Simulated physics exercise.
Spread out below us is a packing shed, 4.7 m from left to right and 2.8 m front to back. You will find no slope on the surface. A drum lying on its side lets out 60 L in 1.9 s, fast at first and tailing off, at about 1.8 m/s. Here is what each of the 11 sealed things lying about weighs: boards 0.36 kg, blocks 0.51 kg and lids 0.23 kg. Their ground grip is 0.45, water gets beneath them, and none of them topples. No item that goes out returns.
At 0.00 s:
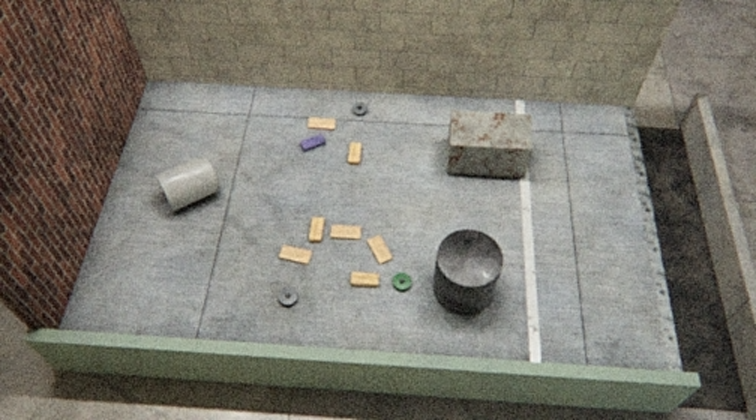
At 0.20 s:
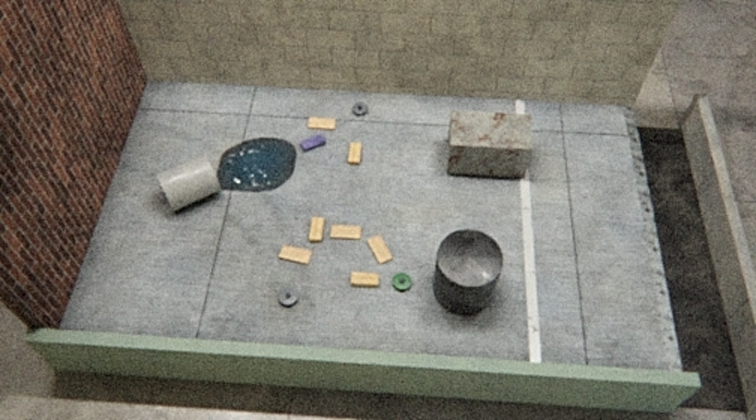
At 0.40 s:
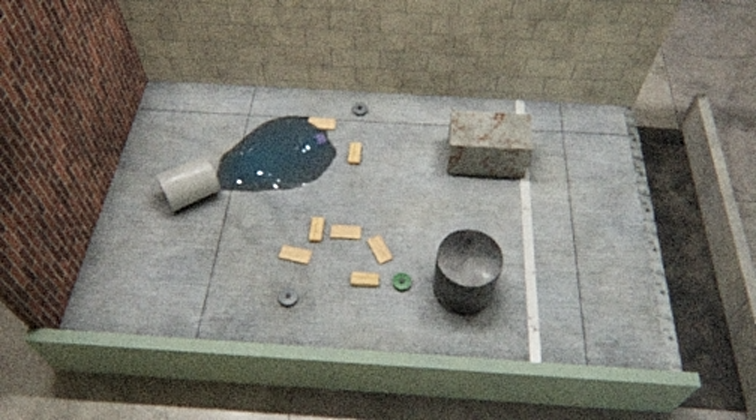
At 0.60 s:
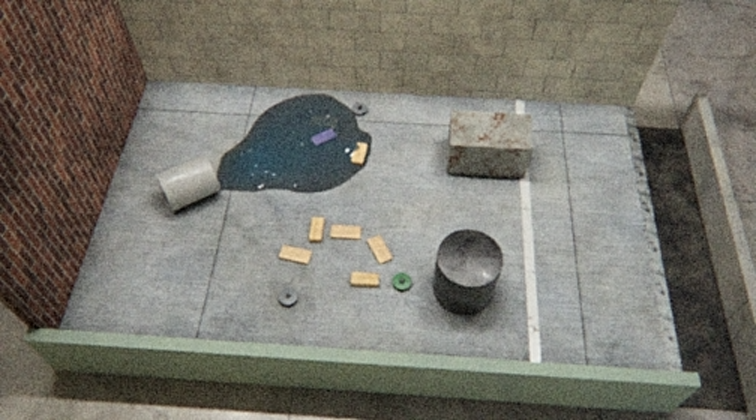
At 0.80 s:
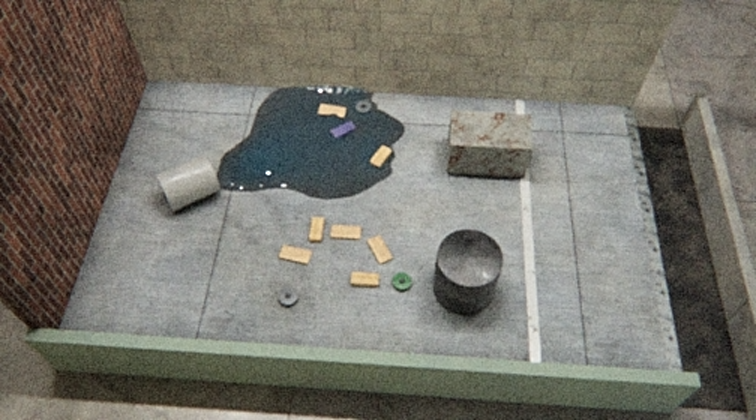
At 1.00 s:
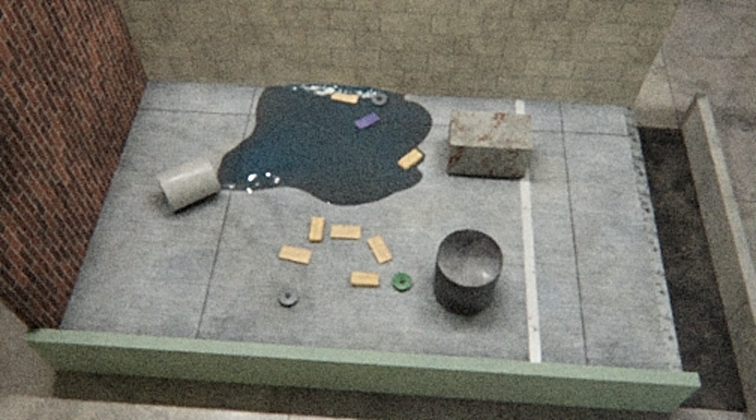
Dark water spreading from a tipped drum across a grey floor, shifting a blue block and a few nearby pieces rightward.
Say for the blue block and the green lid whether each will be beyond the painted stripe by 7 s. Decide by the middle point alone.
Blue block: Over; green lid: Not over.
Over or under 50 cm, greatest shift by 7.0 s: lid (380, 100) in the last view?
Answer: Exceeds it.
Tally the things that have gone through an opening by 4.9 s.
2 of them.
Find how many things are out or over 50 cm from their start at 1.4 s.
My count gives 4.
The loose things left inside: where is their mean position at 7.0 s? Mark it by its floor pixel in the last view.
I'd put it close to (390, 242) in the last view.
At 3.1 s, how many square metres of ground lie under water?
About 3.0 m2.
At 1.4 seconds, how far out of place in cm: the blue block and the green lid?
About 100 and 0 cm by then.
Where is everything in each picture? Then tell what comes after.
The first picture shows the blue block at (313, 141) rests on the ground; the green lid at (402, 281) rests on the ground; 0.0 m2 under water; 0 of 11 have shifted.
The second picture shows the blue block at (313, 141) rests on the ground; the green lid at (402, 281), on the bottom; water covers 0.3 m2; 0 of 11 have shifted.
The third picture shows the blue block at (314, 141), on the bottom; the green lid at (402, 281) rests on the ground; water covers 0.7 m2; 0 of 11 have shifted.
The fourth picture shows the blue block at (324, 137), on the bottom, 11 cm from its start; the green lid at (402, 281) rests on the ground; 1.1 m2 under water; 1 of 11 have shifted.
The fifth picture shows the blue block at (343, 129) rests on the ground, 31 cm from its start; the green lid at (402, 281) rests on the ground; water covers 1.6 m2; 3 of 11 have shifted.
The sixth picture shows the blue block at (367, 121) rests on the ground, 56 cm from its start; the green lid at (402, 281) rests on the ground; 2.0 m2 under water; 4 of 11 have shifted.
After 1.4 s the blue block is near (416, 108), 1.1 m from its start, afloat; the green lid is near (402, 281), 0.0 m from its start, aground; 0 of 11 are over the mark; 3 afloat.
After 3.1 s the blue block is near (608, 150), 2.7 m from its start, aground; the green lid is near (402, 281), 0.0 m from its start, aground; 2 of 11 are over the mark; 1 afloat.
After 4.9 s the blue block is near (641, 171), 3.0 m from its start, aground; the green lid is near (402, 281), 0.0 m from its start, aground; 3 of 11 are over the mark; 0 afloat.
After 7.0 s the blue block is near (641, 171), 3.0 m from its start, aground; the green lid is near (402, 281), 0.0 m from its start, aground; 3 of 11 are over the mark; 0 afloat.
